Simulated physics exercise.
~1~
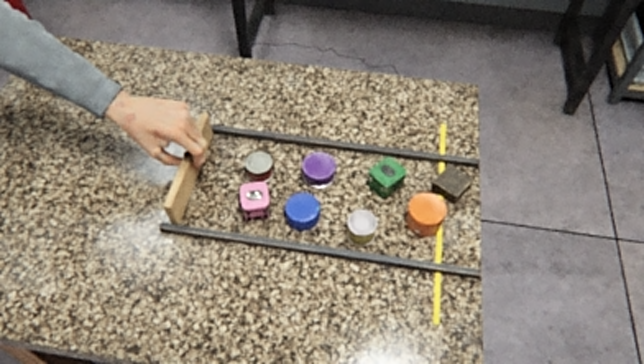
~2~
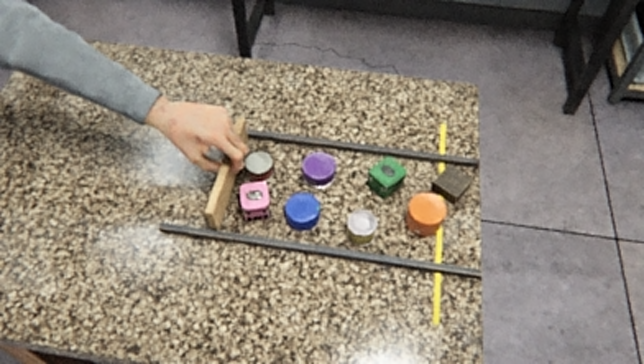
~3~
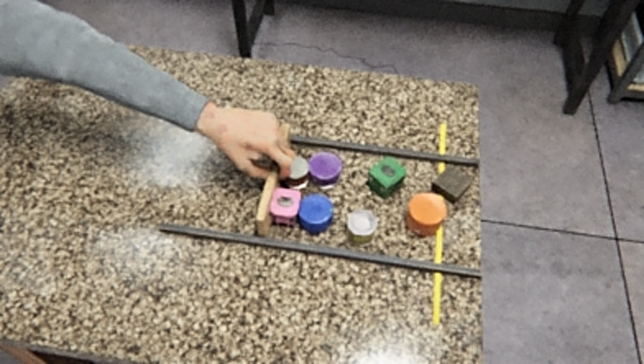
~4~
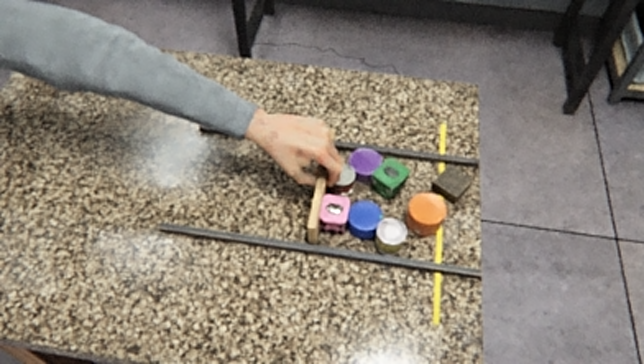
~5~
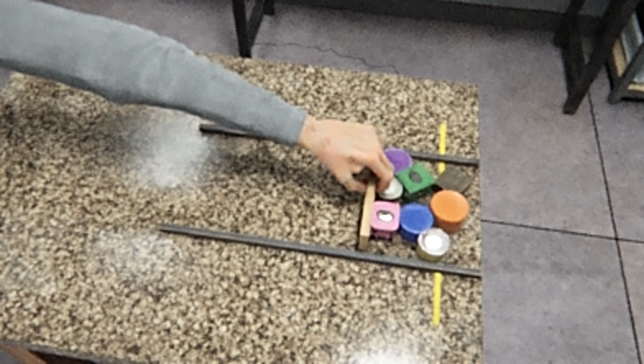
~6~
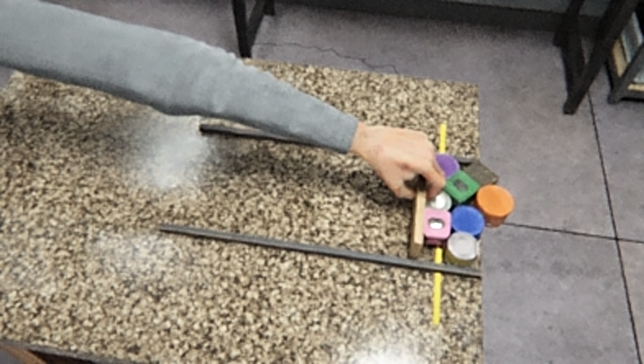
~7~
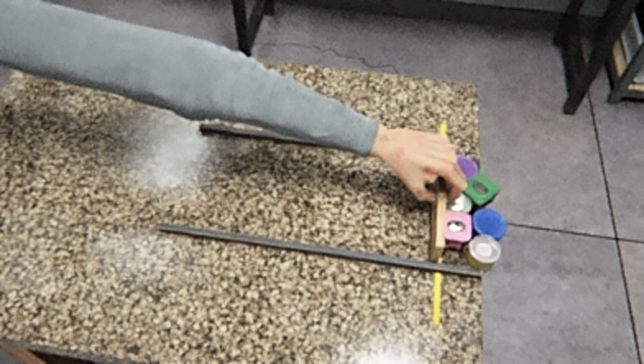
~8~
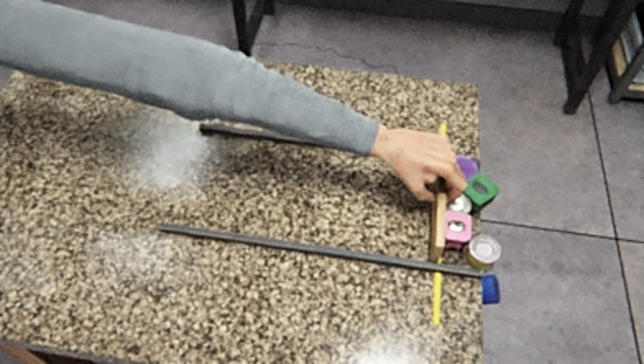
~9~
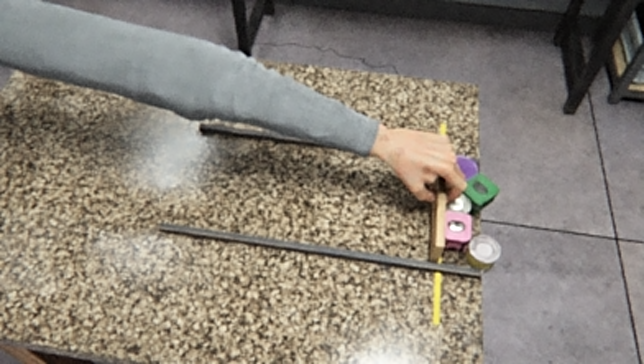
A hand slid a wooden board rightward between two dark rails, bunching up small colourful containers and pushing them to the table's end, where the orange tub, the black block and finally the blue lid went over while the others stayed perched at the edge.
